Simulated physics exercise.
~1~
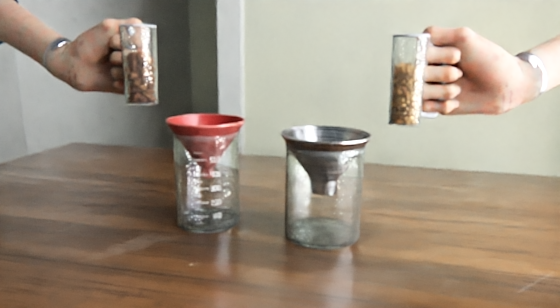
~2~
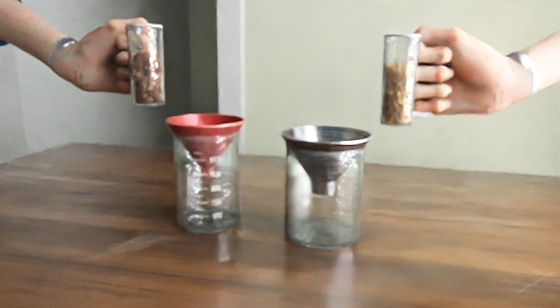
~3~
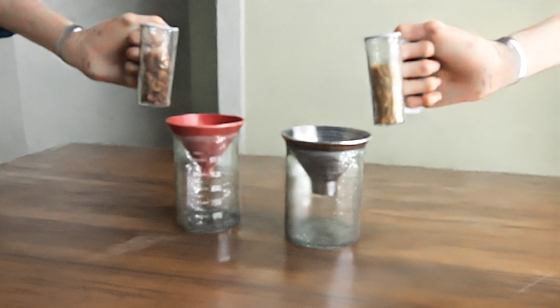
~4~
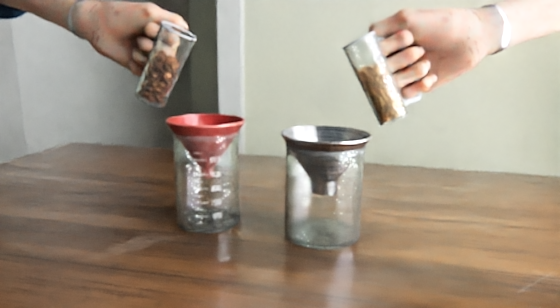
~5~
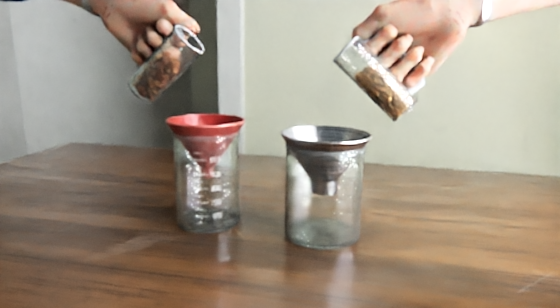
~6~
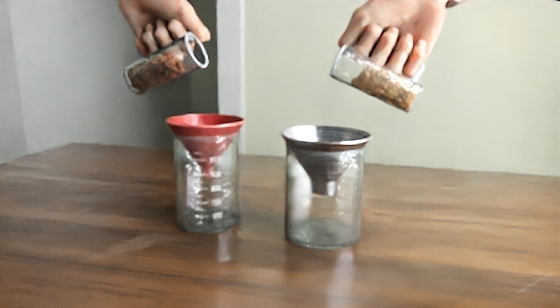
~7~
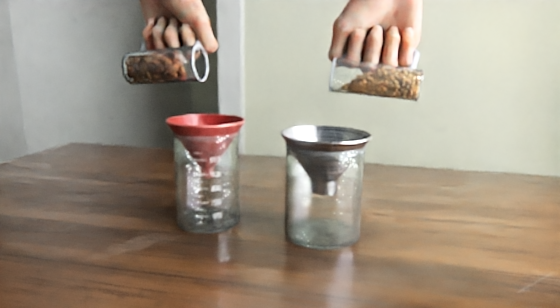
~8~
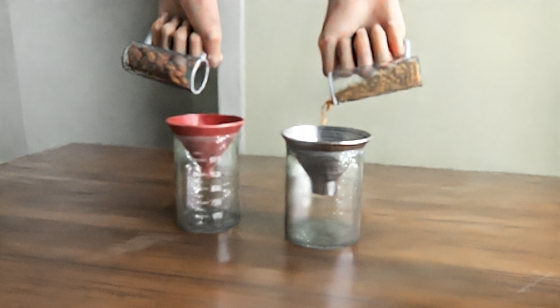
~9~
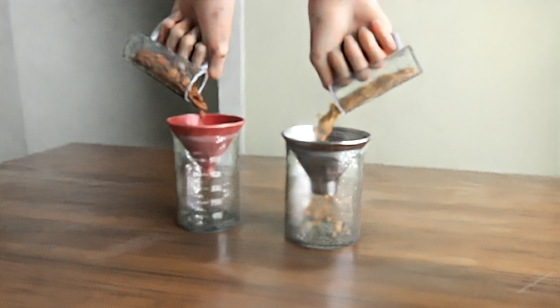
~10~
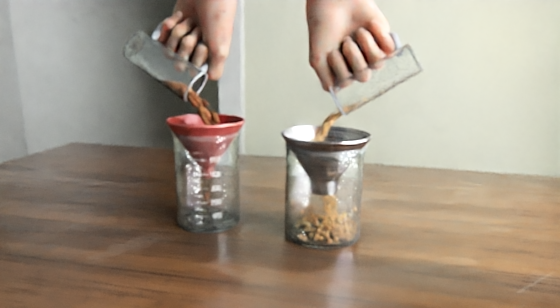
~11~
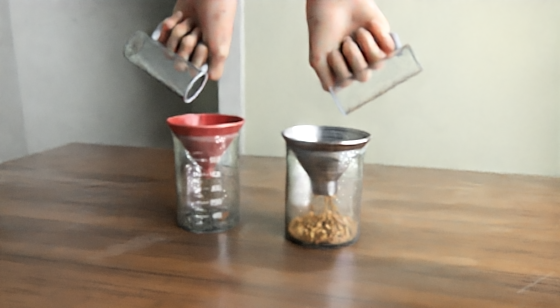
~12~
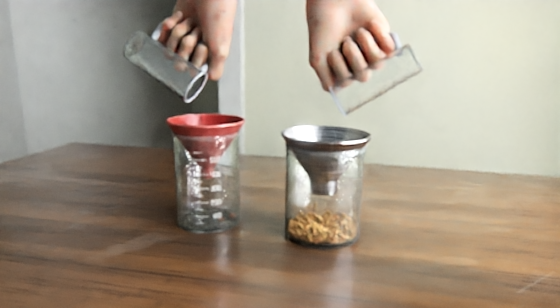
On a wooden table, two hands tip small glass cups of dry bits over a red funnel and a dark metallic funnel set in jars; the right cup's contents collect in the jar below, while the left jar stays nearly empty, with most bits held in the red funnel.
